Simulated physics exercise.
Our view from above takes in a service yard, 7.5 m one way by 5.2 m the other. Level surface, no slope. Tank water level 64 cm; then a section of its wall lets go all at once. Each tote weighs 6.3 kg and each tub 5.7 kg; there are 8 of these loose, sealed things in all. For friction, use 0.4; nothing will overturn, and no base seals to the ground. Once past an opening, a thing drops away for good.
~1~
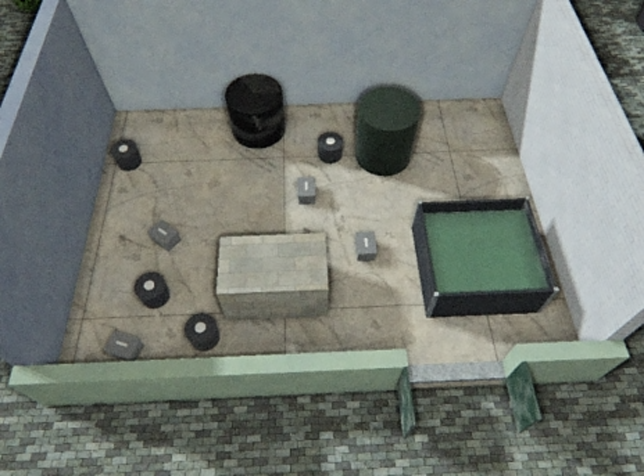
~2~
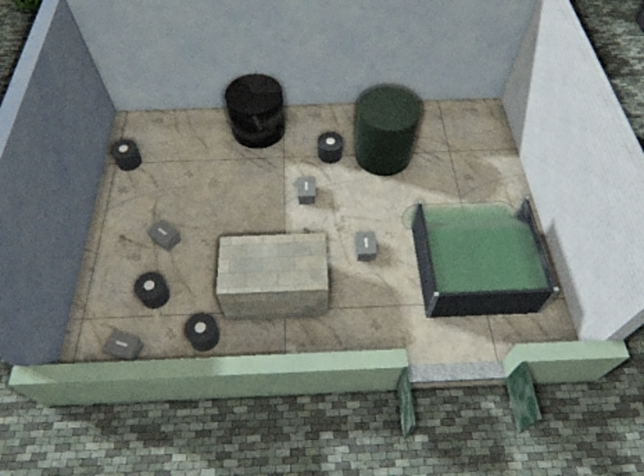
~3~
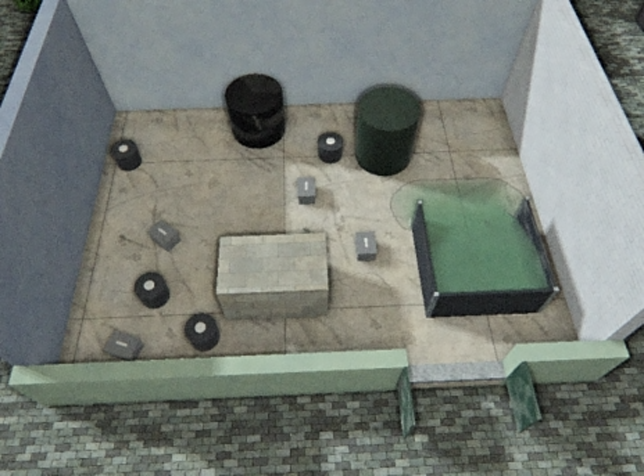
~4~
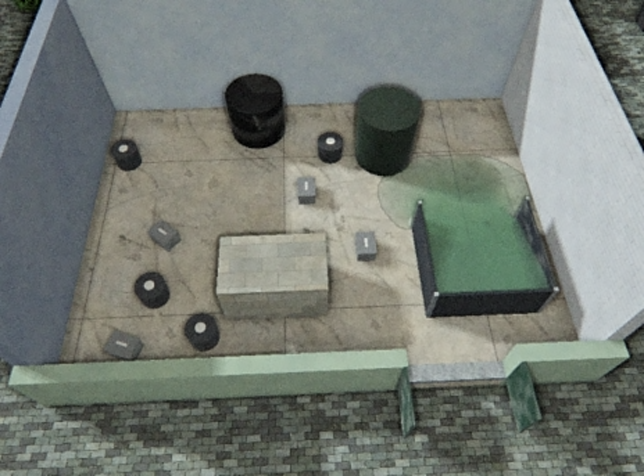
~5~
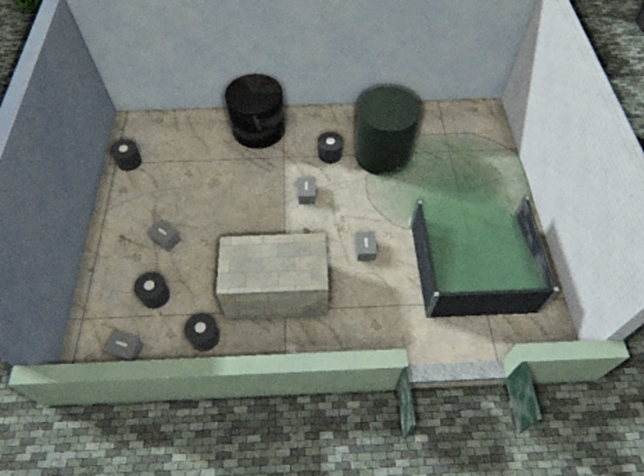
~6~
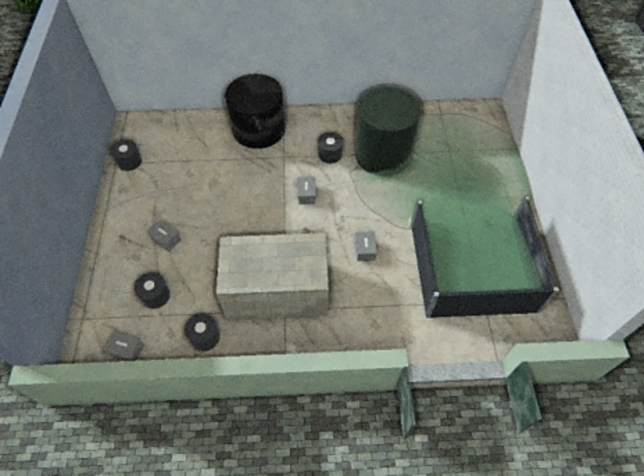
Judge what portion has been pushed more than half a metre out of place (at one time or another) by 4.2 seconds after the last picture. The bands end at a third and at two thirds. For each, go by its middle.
Well under half, in fact below a third.
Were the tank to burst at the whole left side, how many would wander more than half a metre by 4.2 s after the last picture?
8.
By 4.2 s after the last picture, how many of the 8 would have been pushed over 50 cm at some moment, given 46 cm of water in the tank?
Under that setup the answer is 0.
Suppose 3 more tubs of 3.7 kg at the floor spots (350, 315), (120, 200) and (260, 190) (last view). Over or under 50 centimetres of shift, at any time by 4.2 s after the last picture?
Respectively: Doesn't reach it; doesn't reach it; tops it.
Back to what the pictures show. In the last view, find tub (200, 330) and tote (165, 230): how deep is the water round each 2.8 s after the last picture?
Close to 0 and 0 centimetres.
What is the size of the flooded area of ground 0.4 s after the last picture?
My estimate is roughly 10.0 m2.
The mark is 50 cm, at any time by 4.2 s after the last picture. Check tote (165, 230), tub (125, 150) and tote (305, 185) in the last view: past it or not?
Well, in that order it's not reaching it, not reaching it, topping it.
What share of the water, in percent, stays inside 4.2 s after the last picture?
Some 100 per cent remains.
Then, 0.4 s after the last picture 0 of 8 are over 50 cm from their spots; 0 afloat.
Then, 1.5 s after the last picture 0 of 8 are over 50 cm from their spots; 0 afloat.
Then, 2.8 s after the last picture 1 of 8 are over 50 cm from their spots; 1 afloat.
Then, 4.2 s after the last picture 2 of 8 are over 50 cm from their spots, and 2 have been at some point; 1 afloat.
